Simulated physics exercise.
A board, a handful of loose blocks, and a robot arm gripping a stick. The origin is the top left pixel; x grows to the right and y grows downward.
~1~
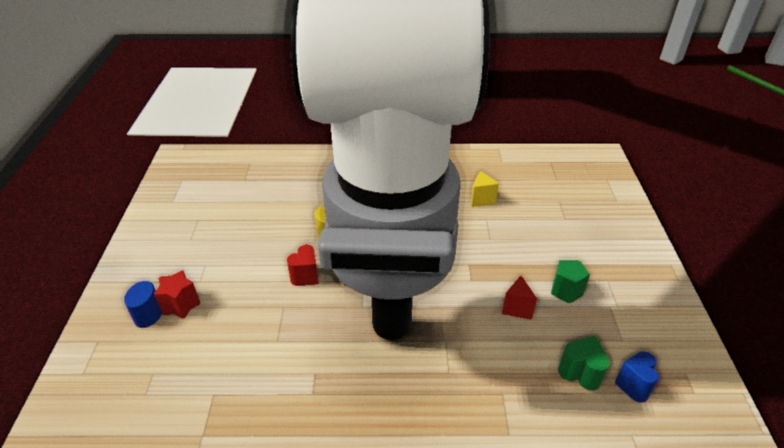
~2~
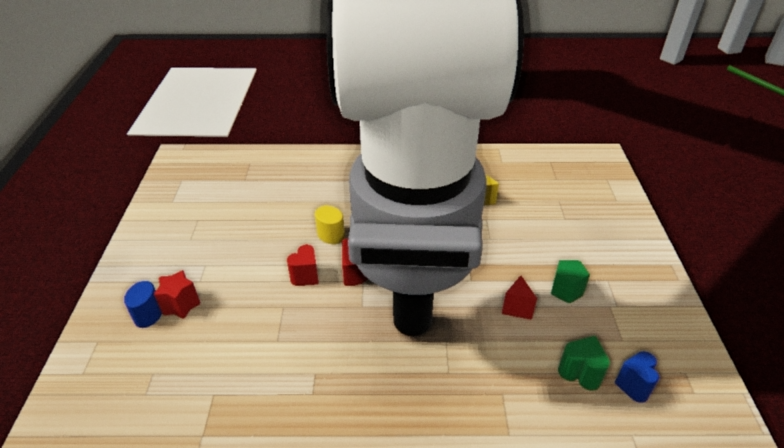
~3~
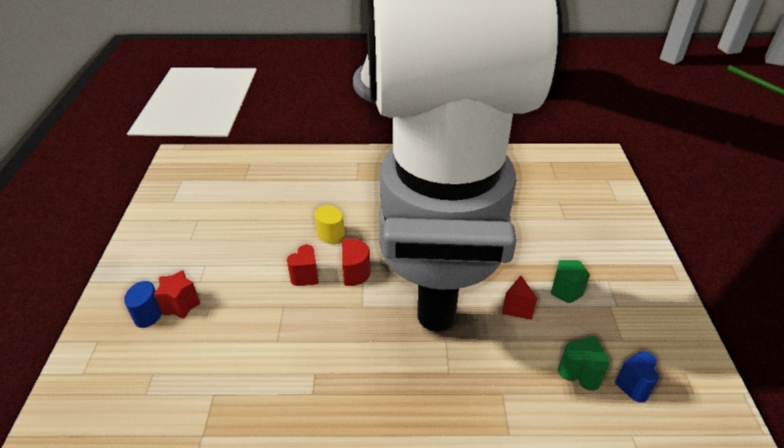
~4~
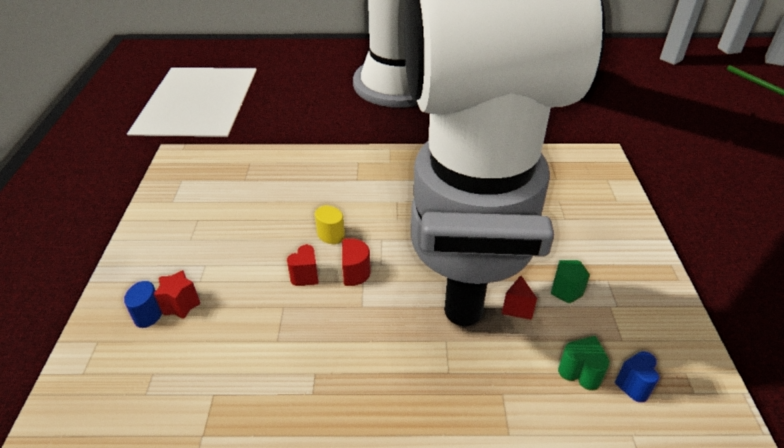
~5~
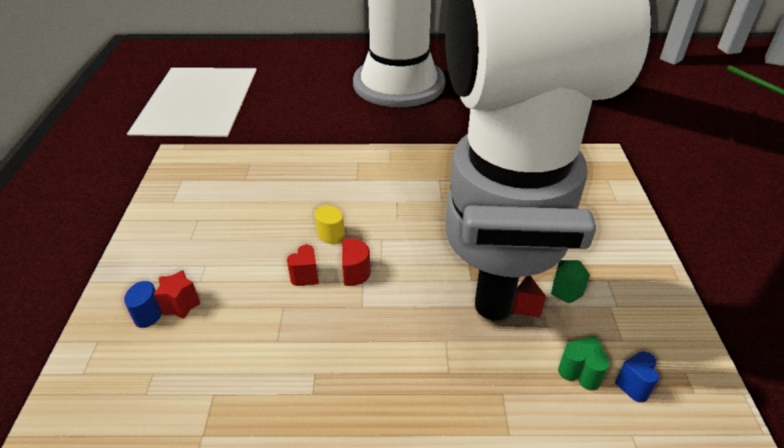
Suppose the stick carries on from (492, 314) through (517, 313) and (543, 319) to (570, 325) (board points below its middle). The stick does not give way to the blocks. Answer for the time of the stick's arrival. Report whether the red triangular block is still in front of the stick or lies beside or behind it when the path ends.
It is no longer ahead.
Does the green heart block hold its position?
Yes, that is what happens.
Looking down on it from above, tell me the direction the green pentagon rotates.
From overhead, the rotation is counterclockwise.
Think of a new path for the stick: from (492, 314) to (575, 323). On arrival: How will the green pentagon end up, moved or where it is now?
It will be nudged away from its spot.
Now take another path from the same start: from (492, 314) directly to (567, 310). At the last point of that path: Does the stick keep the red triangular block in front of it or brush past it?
The stick keeps it before itself.
What follows on the original path. Halfway along, stick at (532, 309); red triangular block at (559, 281), turned 45° anticlockwise.
At the end, stick at (572, 318); red triangular block at (587, 285), turned 90° anticlockwise; green pentagon at (578, 264), turned 45° anticlockwise; green heart block in place.
